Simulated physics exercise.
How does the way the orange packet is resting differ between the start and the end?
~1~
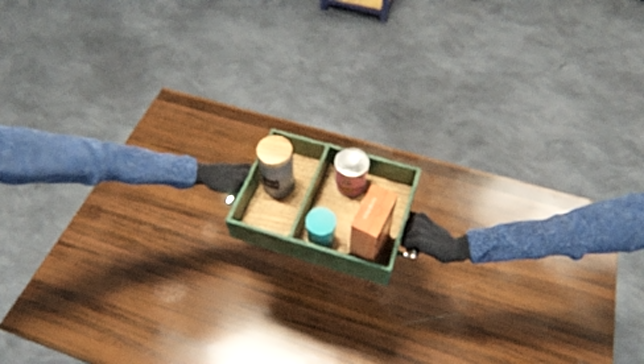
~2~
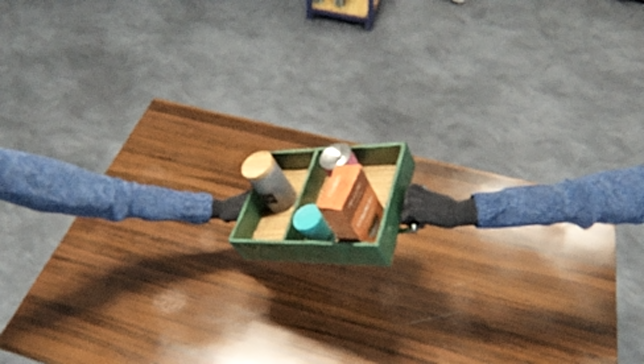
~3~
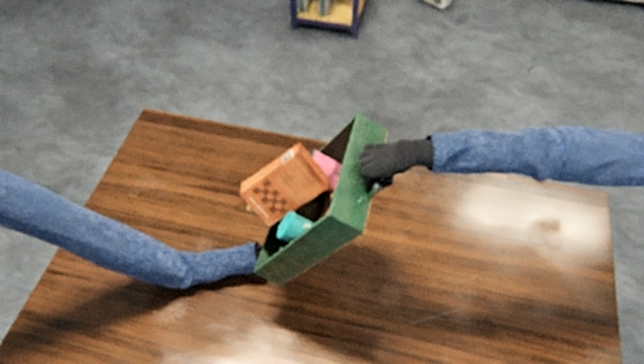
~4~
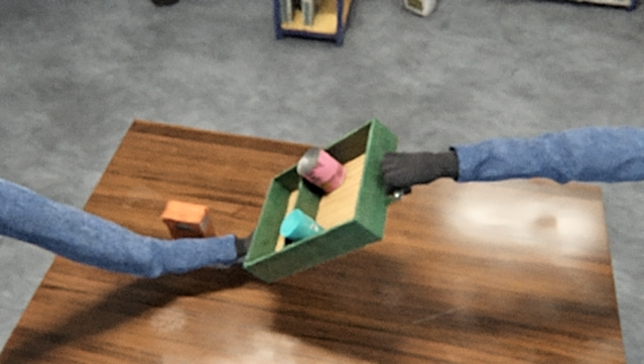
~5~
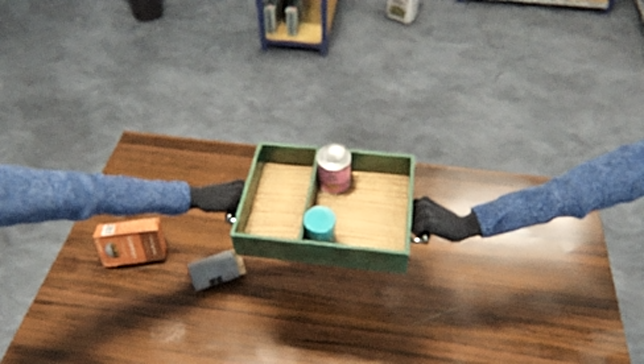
At the start the orange packet stands upright inside the green crate. At the end it lies on its side on the table, to the left of the crate.
